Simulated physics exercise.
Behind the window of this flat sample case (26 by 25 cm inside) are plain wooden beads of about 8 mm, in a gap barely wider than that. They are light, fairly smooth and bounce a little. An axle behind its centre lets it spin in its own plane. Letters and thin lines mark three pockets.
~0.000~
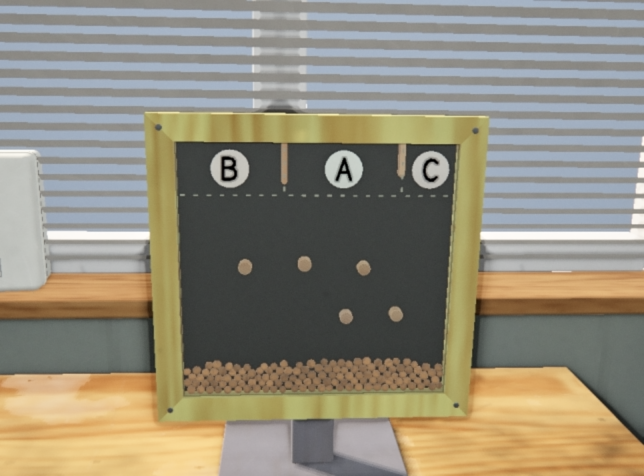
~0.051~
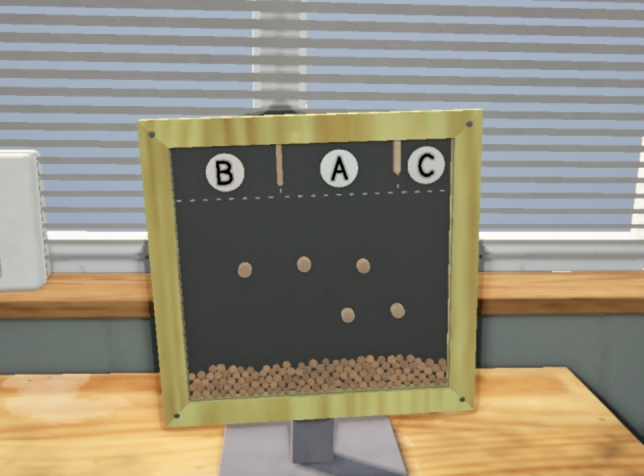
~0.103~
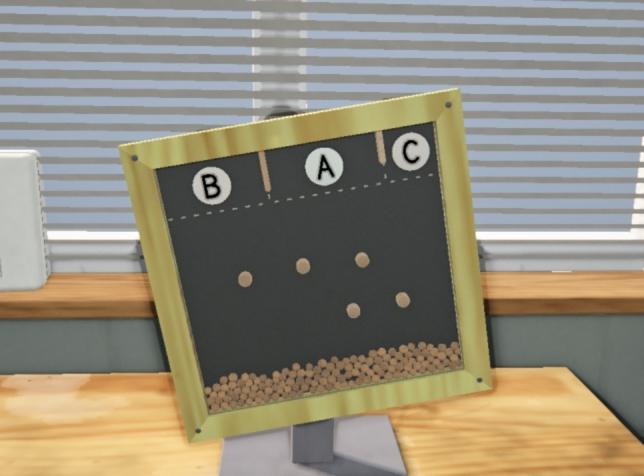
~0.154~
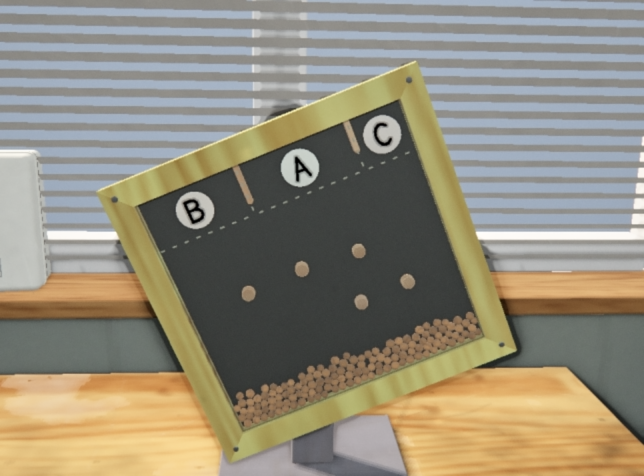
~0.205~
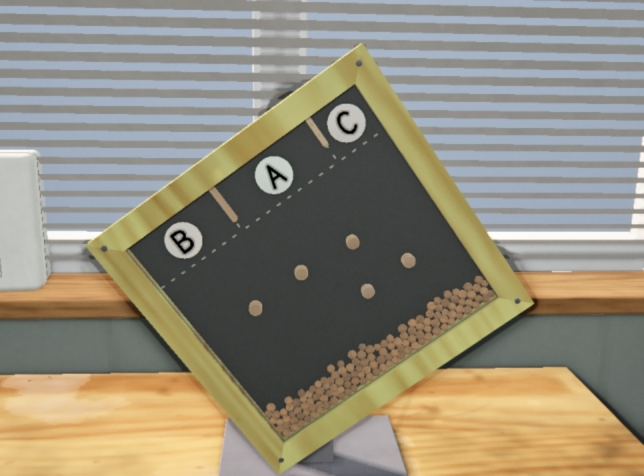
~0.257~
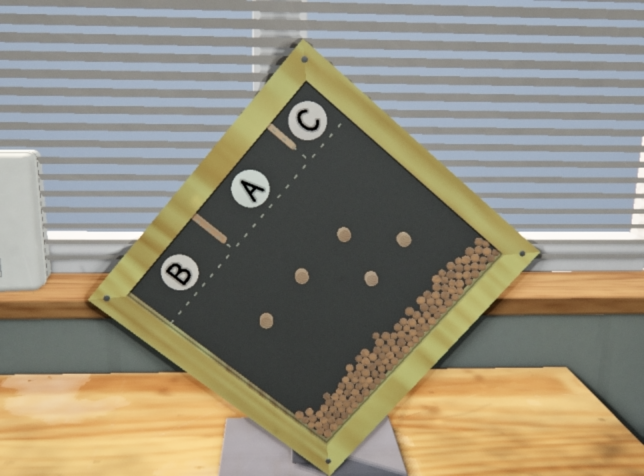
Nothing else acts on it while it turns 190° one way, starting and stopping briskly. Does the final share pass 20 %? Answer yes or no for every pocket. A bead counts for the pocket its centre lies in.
A yes, B yes, C no.
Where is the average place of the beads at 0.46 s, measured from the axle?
Some 10 cm right and 2 cm below.
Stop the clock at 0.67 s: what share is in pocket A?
About 0 per cent.
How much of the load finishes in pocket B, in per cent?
Some 55 per cent.
After 0.46 s, it stands 105° anticlockwise; the beads' middle is 10 cm right of and 2 cm below the centre; nothing in the marked areas.
After 0.67 s, it stands 161° anticlockwise; the beads' middle is 8 cm right of and 7 cm below the centre; B 40 %.
After 0.85 s, it has come round 190° anticlockwise; the beads' middle is 9 cm right of and 7 cm below the centre; A 5 %, B 55 %.
At rest by 1.8 s, it has come round 190° anticlockwise; A 25 %, B 55 %, C 0 %, elsewhere 20 %.
